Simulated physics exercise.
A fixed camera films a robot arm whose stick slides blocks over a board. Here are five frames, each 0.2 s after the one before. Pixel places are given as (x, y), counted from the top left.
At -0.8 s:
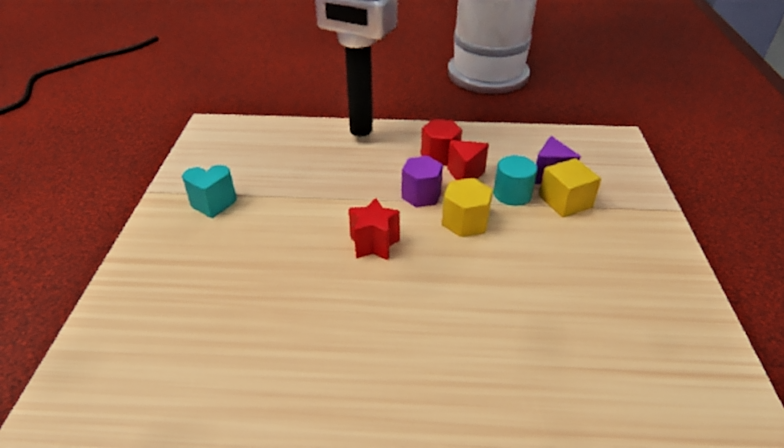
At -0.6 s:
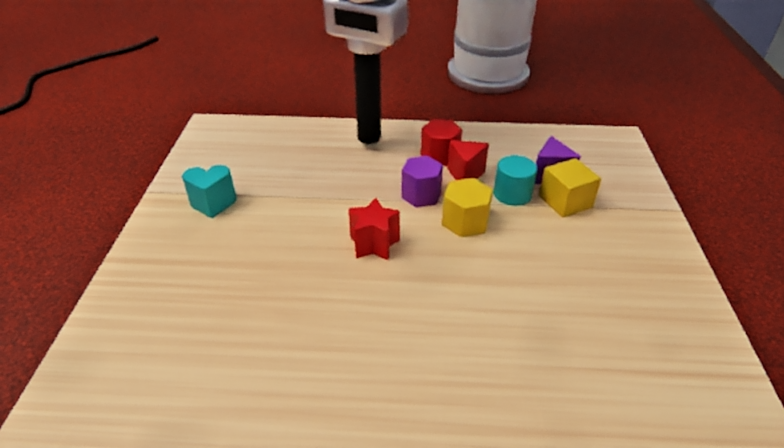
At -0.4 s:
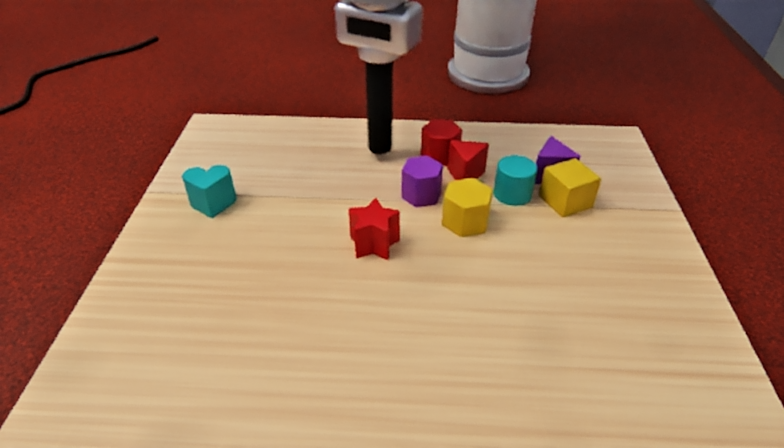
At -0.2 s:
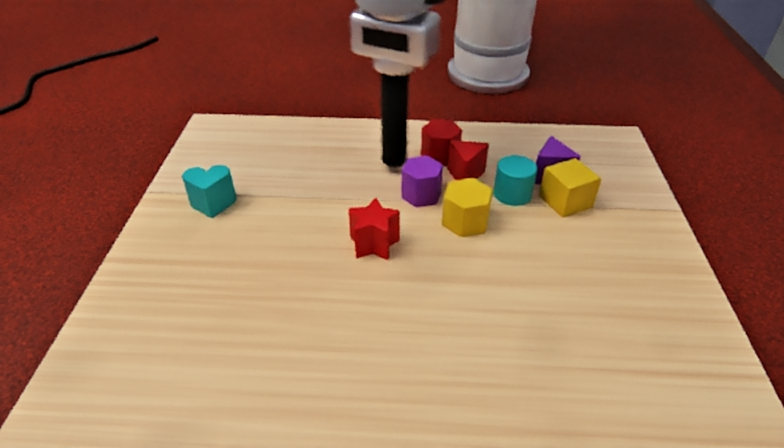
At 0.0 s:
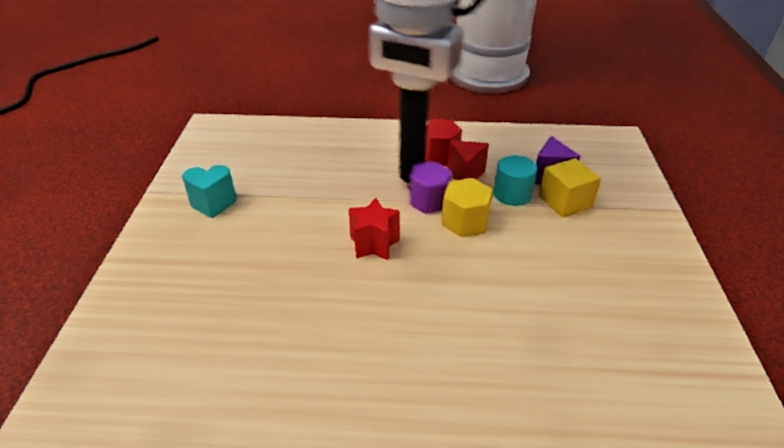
A black stick on a robot arm moving right and toward the viewer, then nudging a purple hexagonal block slightly right.
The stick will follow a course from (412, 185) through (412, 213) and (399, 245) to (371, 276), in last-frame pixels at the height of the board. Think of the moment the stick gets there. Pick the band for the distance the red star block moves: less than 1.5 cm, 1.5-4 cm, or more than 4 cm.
Band: 1.5 to 4 cm.
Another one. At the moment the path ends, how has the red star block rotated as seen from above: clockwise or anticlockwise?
It is turned clockwise.
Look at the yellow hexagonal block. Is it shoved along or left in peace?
Somewhere new.
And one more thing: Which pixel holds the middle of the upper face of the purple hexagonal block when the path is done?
It will end up at (446, 197).
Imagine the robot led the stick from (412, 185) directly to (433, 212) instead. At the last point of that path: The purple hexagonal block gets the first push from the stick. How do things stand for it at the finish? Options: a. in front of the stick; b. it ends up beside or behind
a.
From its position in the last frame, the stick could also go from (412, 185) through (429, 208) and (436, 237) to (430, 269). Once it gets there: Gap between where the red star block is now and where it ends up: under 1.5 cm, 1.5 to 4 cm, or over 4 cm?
The under 1.5 cm band.
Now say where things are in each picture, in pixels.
Lower end of the stick at (361, 131), tops of blocks, red star block at (373, 214), purple hexagonal block at (423, 166), red hexagonal block at (442, 128), yellow hexagonal block at (469, 192), in the first picture.
Stick at (369, 138), blocks as before, in the second picture.
Stick at (380, 148), blocks as before, in the third picture.
Stick at (394, 160), blocks as before, in the fourth picture.
Stick at (412, 176), red star block at (373, 214), purple hexagonal block at (431, 173), red hexagonal block at (442, 128), yellow hexagonal block at (469, 192), in the fifth picture.
On the path given first. One third of the way, stick at (412, 205); purple hexagonal block at (446, 193), turned 60° anticlockwise; yellow hexagonal block at (489, 199).
Two thirds of the way, stick at (399, 236); red star block at (364, 219), turned 30° clockwise; purple hexagonal block at (446, 197), turned 65° anticlockwise; yellow hexagonal block at (491, 200).
At the end, stick at (371, 266); red star block at (348, 228), turned 95° clockwise; purple hexagonal block at (446, 197), turned 65° anticlockwise; red hexagonal block not moved; yellow hexagonal block at (491, 200).
